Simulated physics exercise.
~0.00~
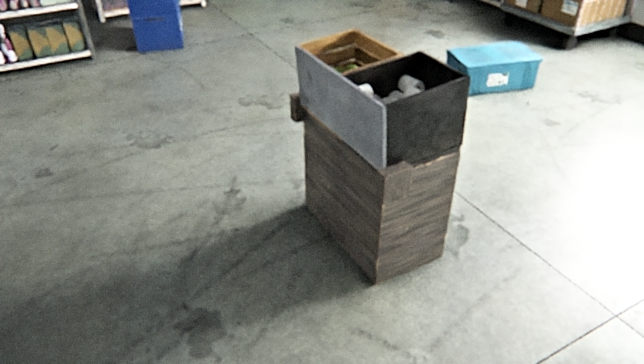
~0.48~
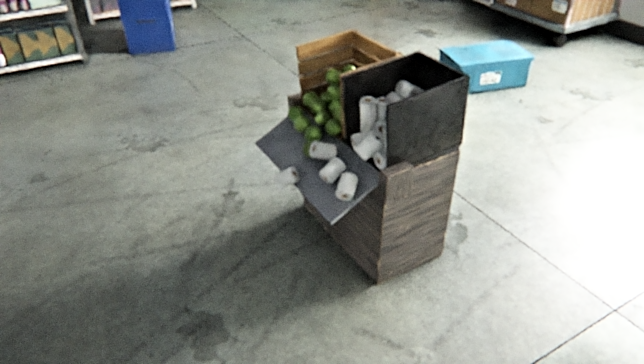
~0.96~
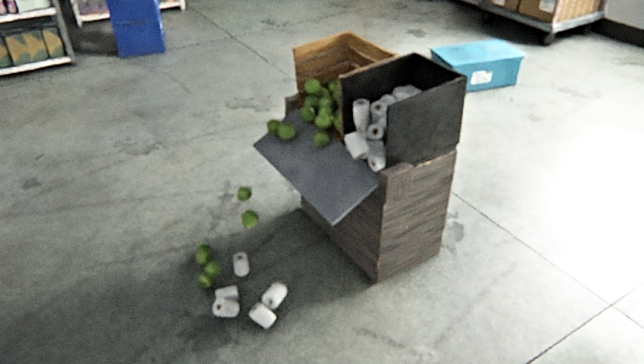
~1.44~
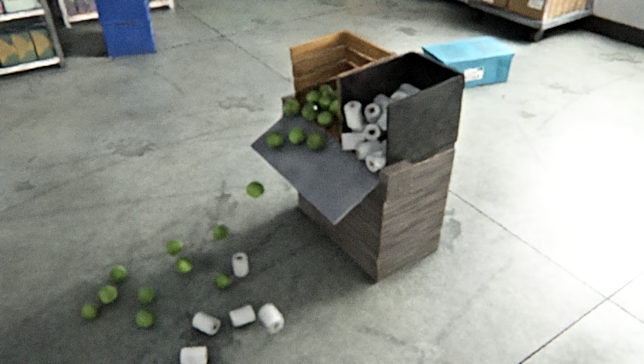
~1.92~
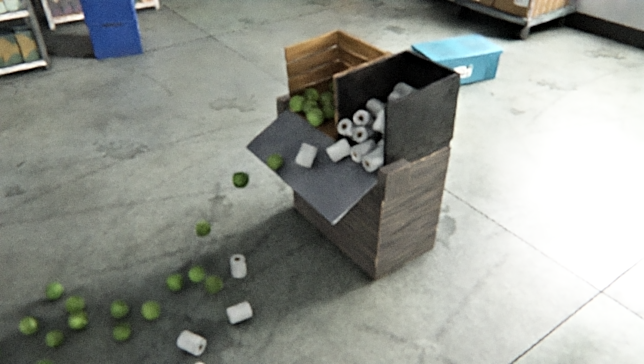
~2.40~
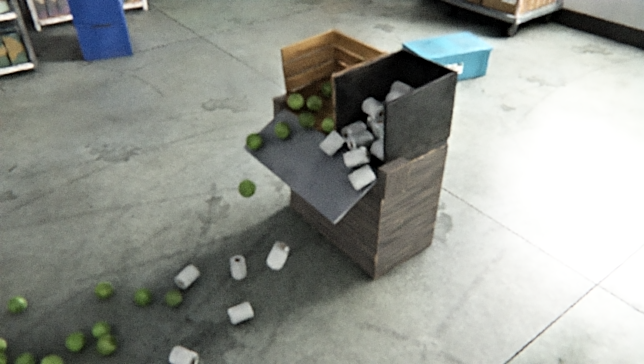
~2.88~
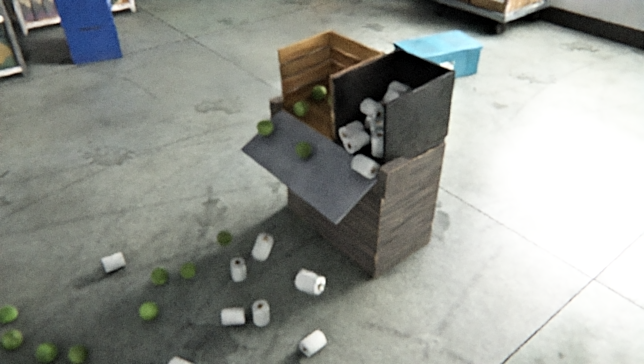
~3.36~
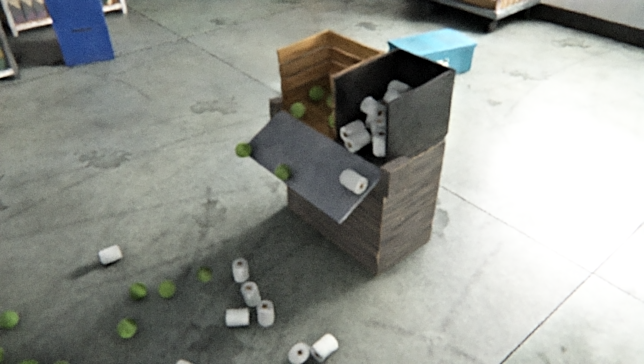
On a grey concrete floor in a storeroom with shelves and a blue box nearby, a black bin of white paper rolls and a wooden bin of green apples sit side by side on a wood-sided stand. The grey flap across their front swings down to the left, and apples and rolls slide onto it. They drop off its edge, the apples rolling away to the left while the first rolls settle closer by. The apples keep pouring until few remain, as more rolls tumble down. Finally, rolls lie scattered below, with many still in the black bin.
